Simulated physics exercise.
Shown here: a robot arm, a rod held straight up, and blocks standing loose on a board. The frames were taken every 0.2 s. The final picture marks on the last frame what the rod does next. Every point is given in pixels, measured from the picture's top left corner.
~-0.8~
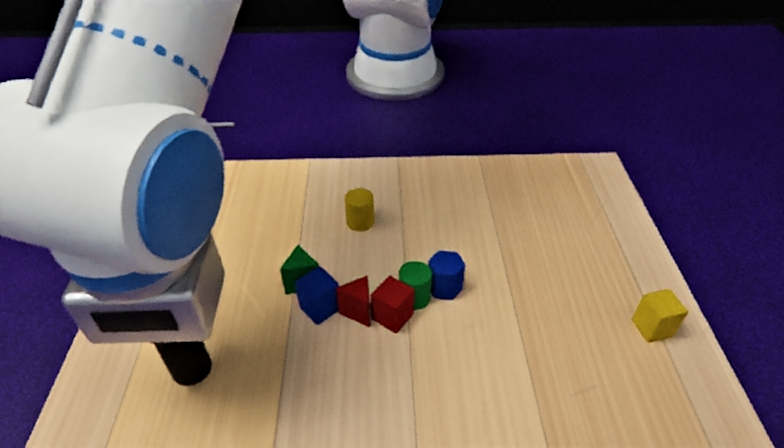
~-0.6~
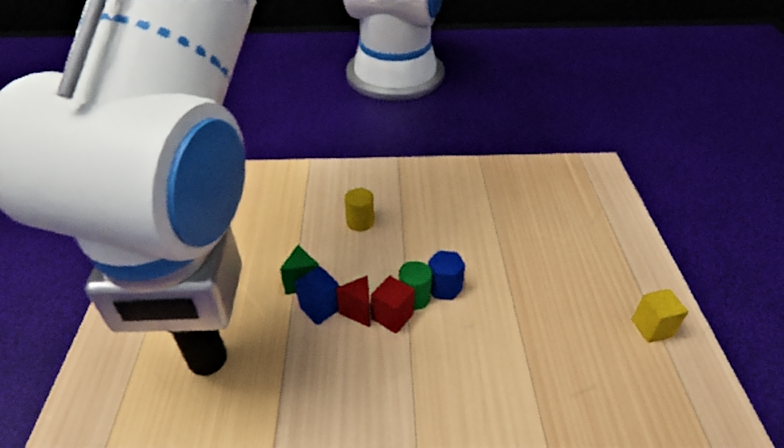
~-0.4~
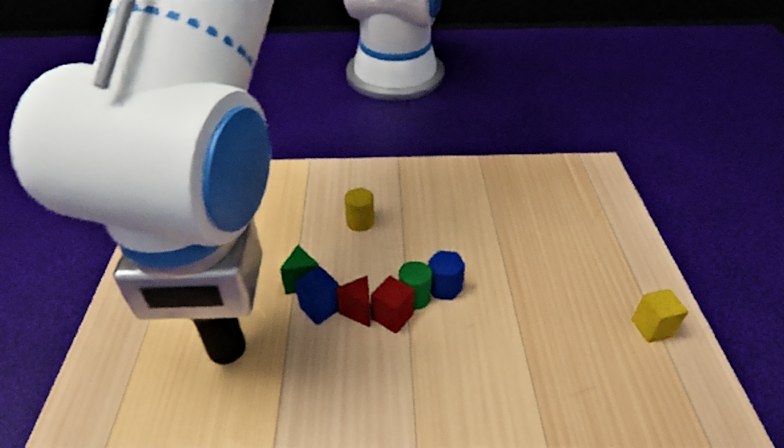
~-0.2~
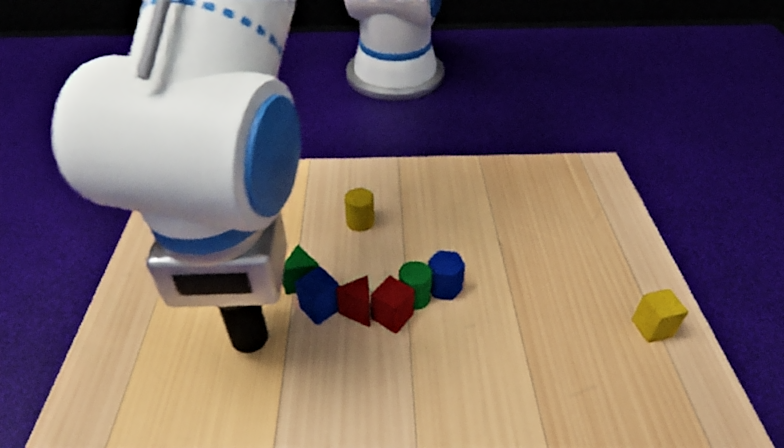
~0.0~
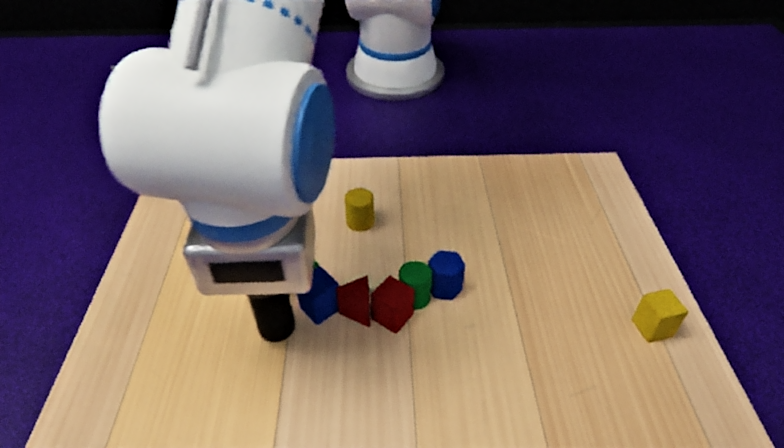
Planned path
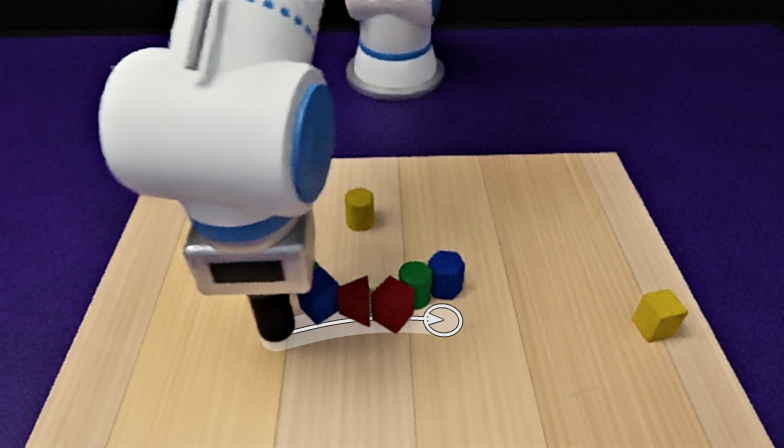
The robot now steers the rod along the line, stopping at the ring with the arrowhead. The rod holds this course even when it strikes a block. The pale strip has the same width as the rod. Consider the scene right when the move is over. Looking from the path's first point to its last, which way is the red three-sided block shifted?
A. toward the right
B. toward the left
It's B.
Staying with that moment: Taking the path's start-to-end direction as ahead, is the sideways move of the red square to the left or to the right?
It shifts to the right.
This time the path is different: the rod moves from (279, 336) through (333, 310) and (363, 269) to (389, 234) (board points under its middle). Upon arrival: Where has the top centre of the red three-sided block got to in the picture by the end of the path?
I expect it at (372, 271).
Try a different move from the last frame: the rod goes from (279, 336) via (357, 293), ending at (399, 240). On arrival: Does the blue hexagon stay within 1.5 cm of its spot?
Yes.
The line goes from (279, 336) over (361, 319) to (443, 320).
What follows on the original path. One third of the way, rod at (333, 314); blue square at (333, 270), turned 40° anticlockwise; red three-sided block at (365, 287), turned 30° clockwise.
Two thirds of the way, rod at (389, 309); blue square at (336, 268), turned 50° anticlockwise; red three-sided block at (398, 271), turned 15° anticlockwise; red square at (425, 297); green disc at (424, 264); blue hexagon at (458, 260).
At the end, rod at (444, 312); blue square at (336, 268), turned 50° anticlockwise; red three-sided block at (398, 270), turned 25° anticlockwise; red square at (481, 300), turned 20° anticlockwise; green disc at (424, 263); blue hexagon at (458, 260).
